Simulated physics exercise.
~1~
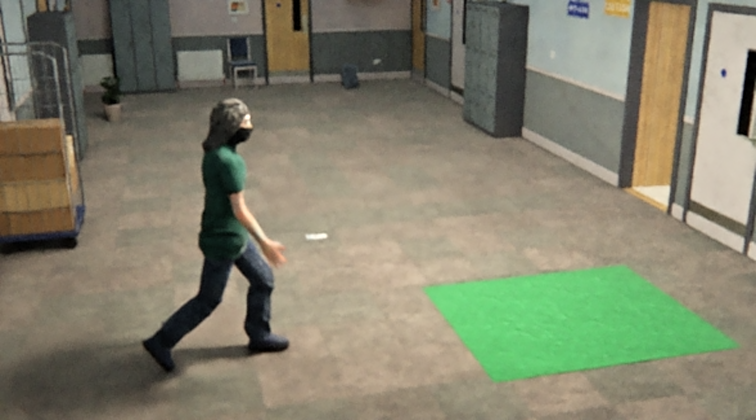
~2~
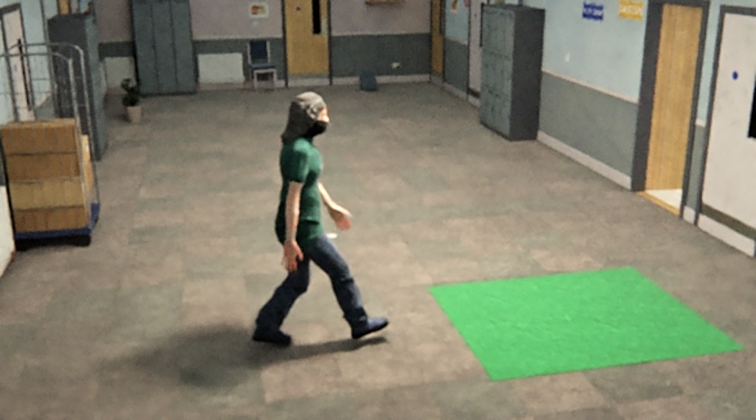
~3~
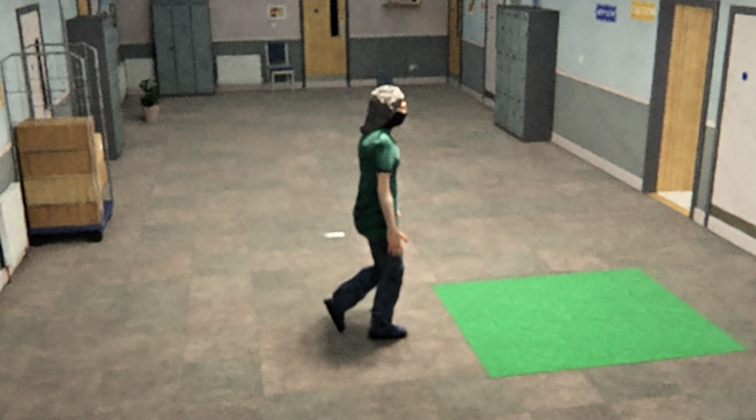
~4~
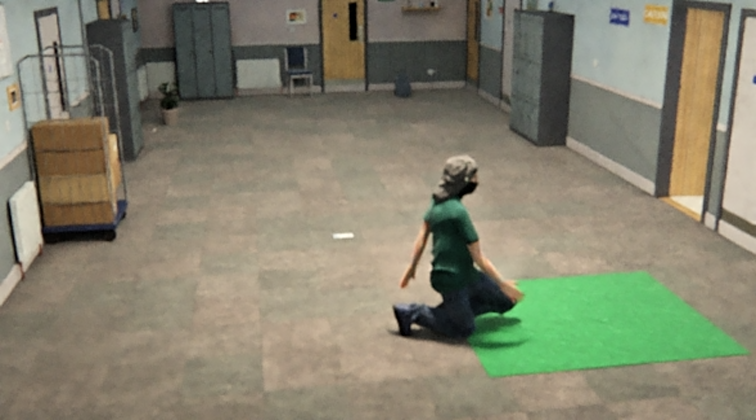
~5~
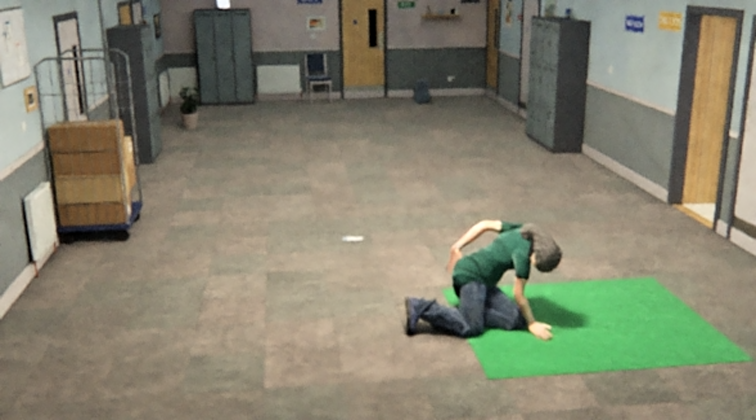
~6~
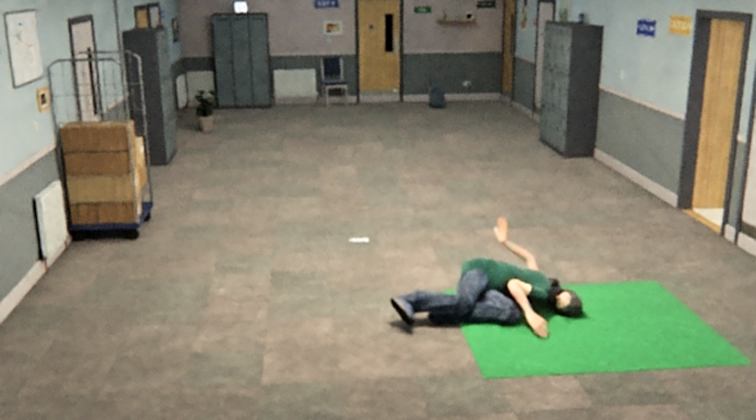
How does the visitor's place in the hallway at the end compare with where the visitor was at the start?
At the start the visitor was upright on the bare floor, well to the left of the green mat. By the end the visitor was farther right and lower down, lying partly on the mat.
